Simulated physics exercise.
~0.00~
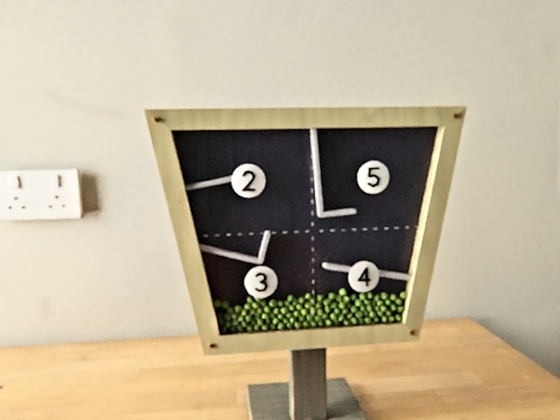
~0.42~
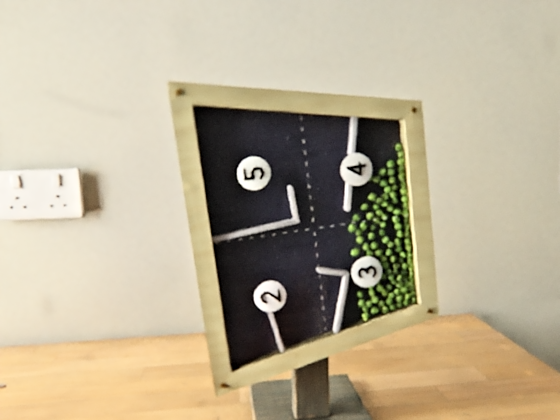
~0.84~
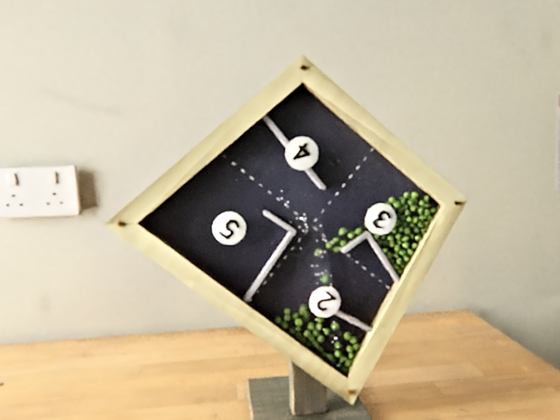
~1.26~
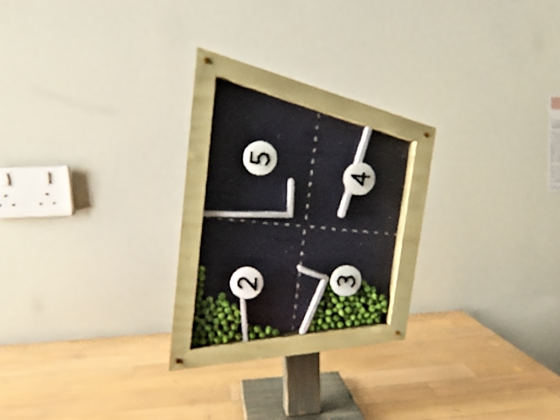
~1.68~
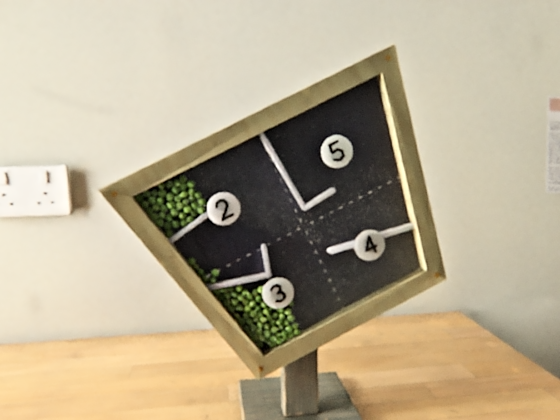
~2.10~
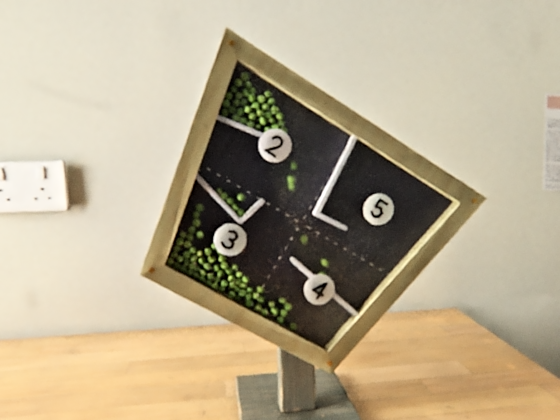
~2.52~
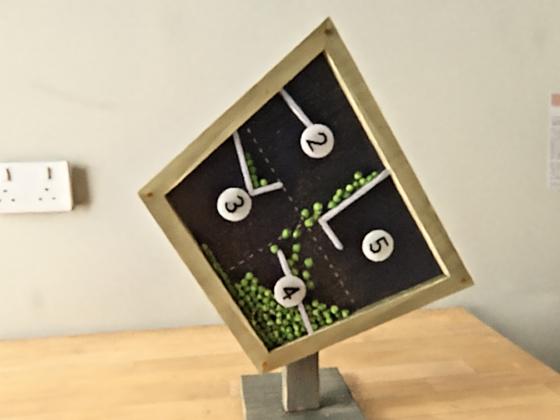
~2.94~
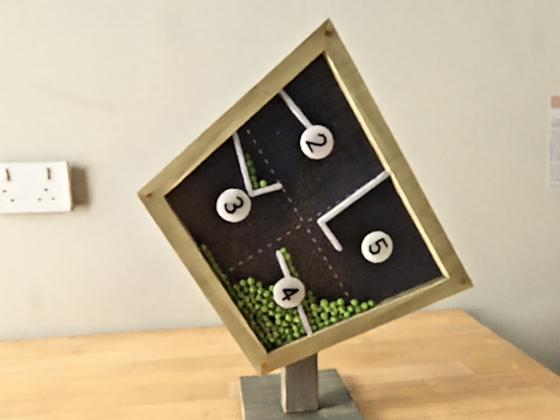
At the start, green peas lie along the bottom of a dark, wooden-framed box on a stand, its quarters numbered two to five. The box turns anticlockwise, carrying the peas up the right side, until some spill down past the middle towards quarter two while others stay by three. It then swings back clockwise, with peas held in quarters two and three. As it tips past level, they tumble out towards four, a few rolling off a ledge near five. Finally it rests tilted clockwise, with most peas heaped around four, some towards five and a few caught by three.
